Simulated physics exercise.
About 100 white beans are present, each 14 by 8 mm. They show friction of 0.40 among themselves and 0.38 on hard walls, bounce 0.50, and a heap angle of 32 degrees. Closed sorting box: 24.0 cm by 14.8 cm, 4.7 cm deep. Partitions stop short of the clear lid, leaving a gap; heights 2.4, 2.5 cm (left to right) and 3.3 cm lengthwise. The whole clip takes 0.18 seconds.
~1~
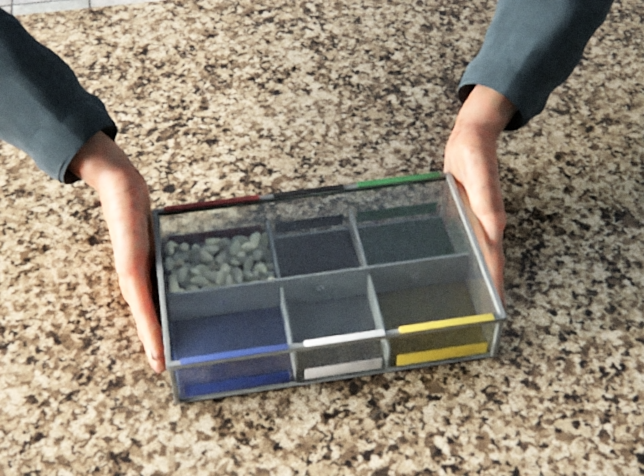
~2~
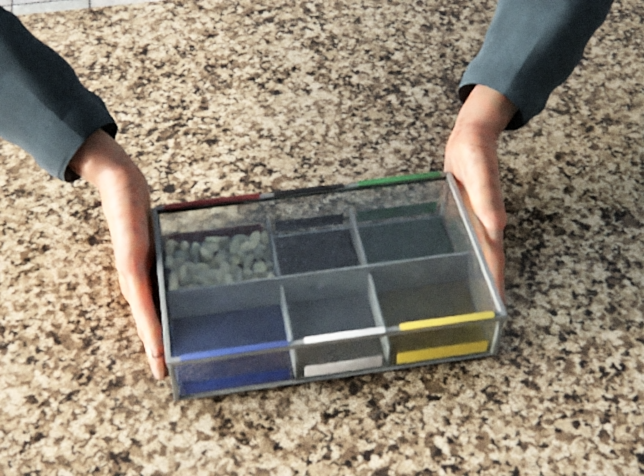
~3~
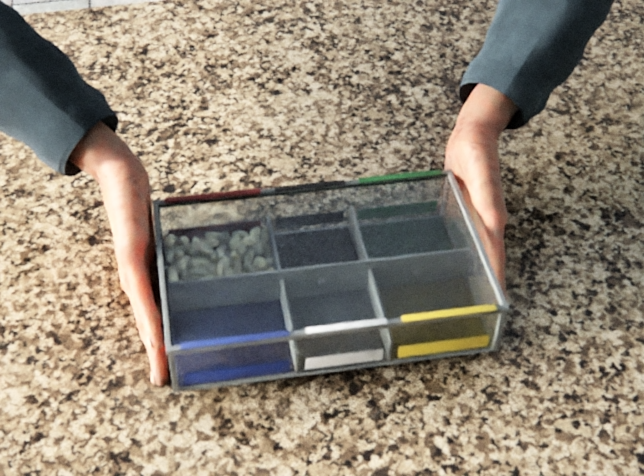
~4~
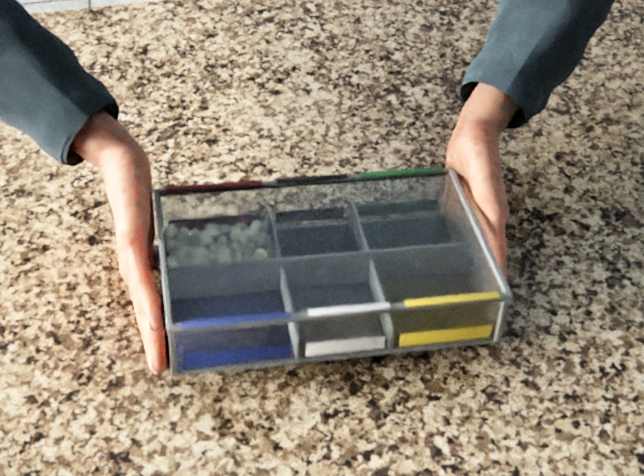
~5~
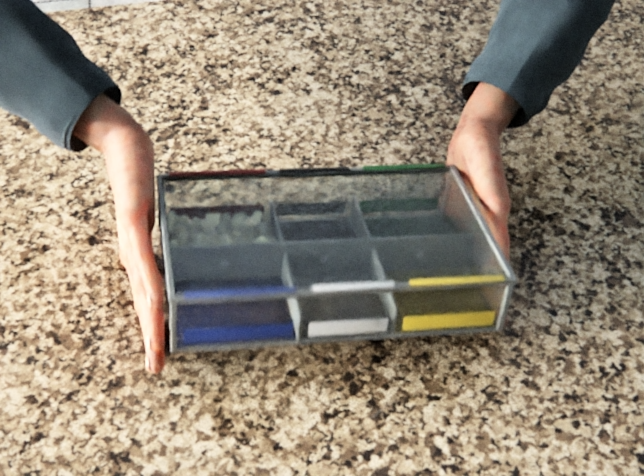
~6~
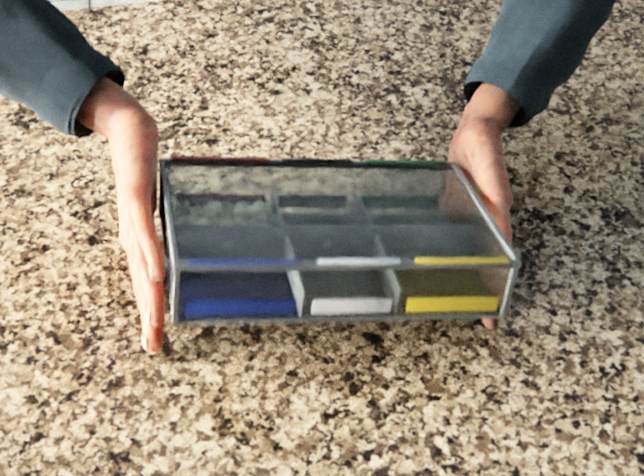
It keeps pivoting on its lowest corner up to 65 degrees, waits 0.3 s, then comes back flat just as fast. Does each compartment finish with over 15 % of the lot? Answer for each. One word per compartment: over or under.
Red over, blue under, green under, yellow under, white under, black under.
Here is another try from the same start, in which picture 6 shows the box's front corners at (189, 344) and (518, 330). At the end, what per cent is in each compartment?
So it works out as red at 70 percent, blue at 5 percent, green at 5 percent, yellow at 5 percent, white at 5 percent and black at 10 percent.
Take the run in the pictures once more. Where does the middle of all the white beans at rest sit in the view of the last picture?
Somewhere around (234, 255) in the final frame.
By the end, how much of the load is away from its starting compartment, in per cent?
My estimate is some 10 per cent.
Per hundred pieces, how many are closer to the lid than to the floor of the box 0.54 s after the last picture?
I'd put it at some 30 percent.
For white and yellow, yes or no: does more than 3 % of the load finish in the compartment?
White no; yellow no.
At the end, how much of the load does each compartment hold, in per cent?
Red: 90 %, blue: 0 %, green: 0 %, yellow: 0 %, white: 0 %, black: 10 %.
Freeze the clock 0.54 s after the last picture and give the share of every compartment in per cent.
Red 90 %, blue 0 %, green 0 %, yellow 0 %, white 0 %, black 10 %.
Then, 0.54 s after the last picture, tilt 65 degrees; red 90 %, black 10 %.
Then, 0.91 s after the last picture, tilt 37 degrees; red 90 %, black 10 %.
Then, 1.36 s after the last picture, tilt 0 degrees; red 90 %, black 10 %.
In the end, red 90 %, blue 0 %, green 0 %, yellow 0 %, white 0 %, black 10 %.
